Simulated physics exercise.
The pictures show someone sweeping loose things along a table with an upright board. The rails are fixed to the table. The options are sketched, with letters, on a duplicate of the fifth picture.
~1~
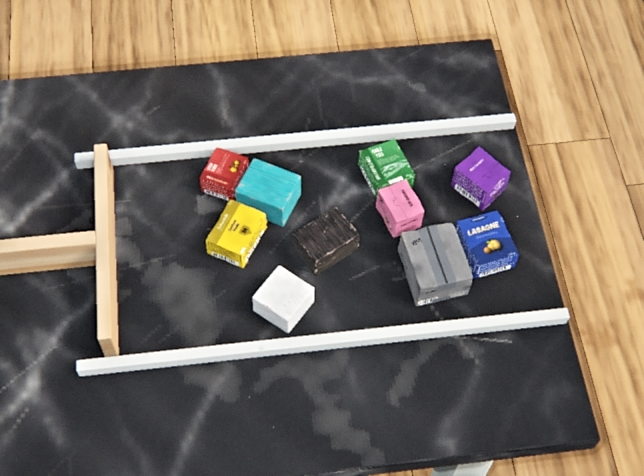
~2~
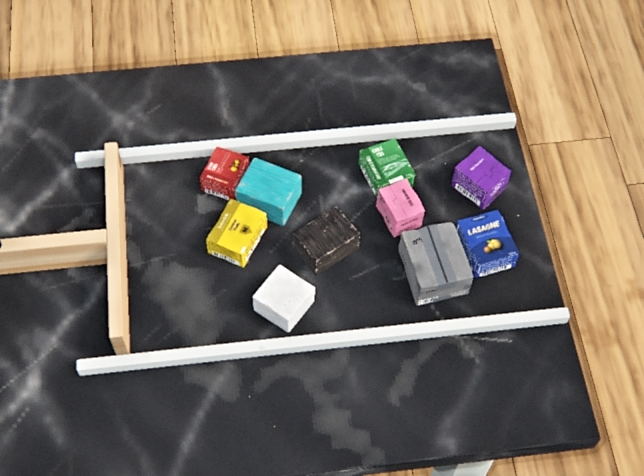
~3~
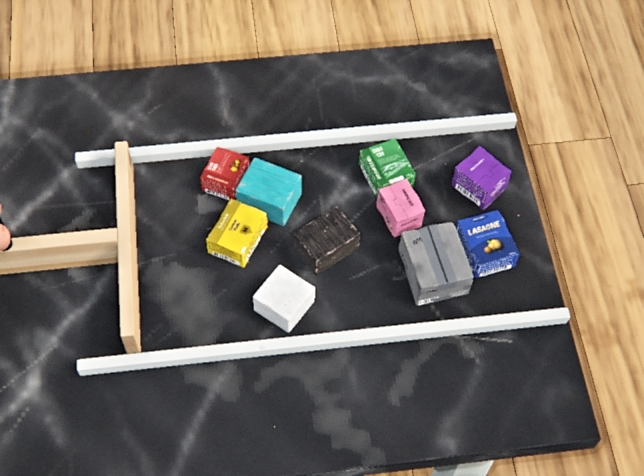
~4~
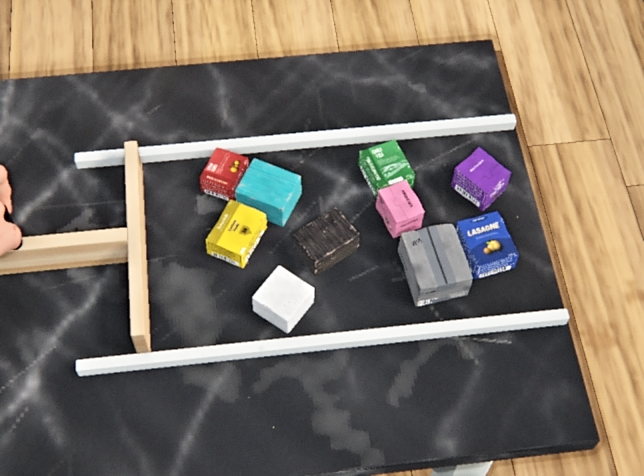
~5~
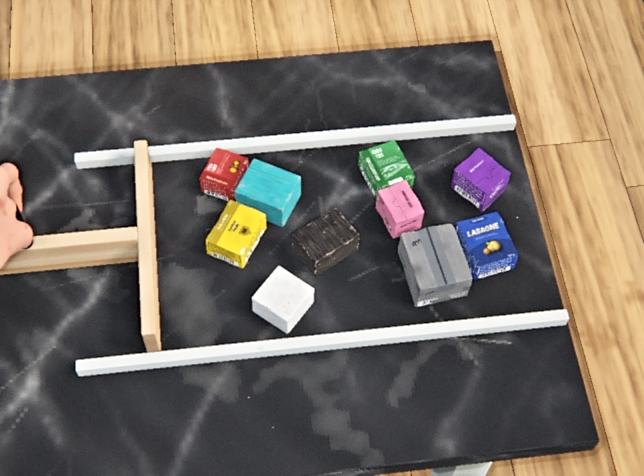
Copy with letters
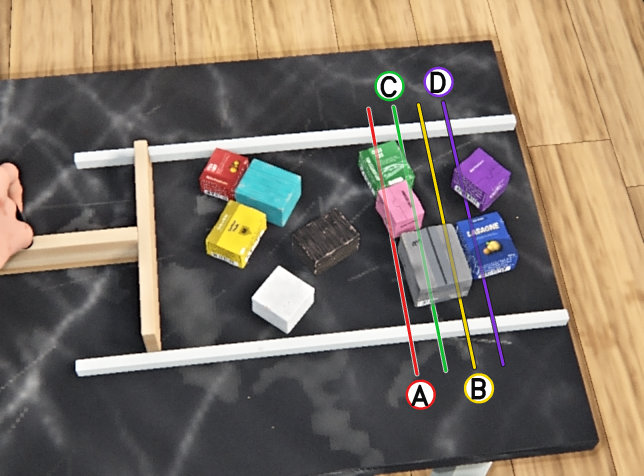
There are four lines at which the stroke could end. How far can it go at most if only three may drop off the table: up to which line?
Stop at B.
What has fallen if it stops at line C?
The blue packet.
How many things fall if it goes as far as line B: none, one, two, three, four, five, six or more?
Three.
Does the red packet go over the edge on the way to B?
No.
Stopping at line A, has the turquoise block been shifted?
Yes.
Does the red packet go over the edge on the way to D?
No.
On the marked copy, A at (391, 232); B at (444, 226); C at (418, 229); D at (471, 224).
Following B. Soon after the start, board (255, 221); red packet (281, 171); white block (300, 297).
Later, board (363, 211); blue packet (522, 235); grey box (503, 273).
In the end, board (444, 203); blue packet over the edge; purple packet over the edge; three fallen.
As for the rest, A is within the limit but short; C is within the limit but short; D drops five.
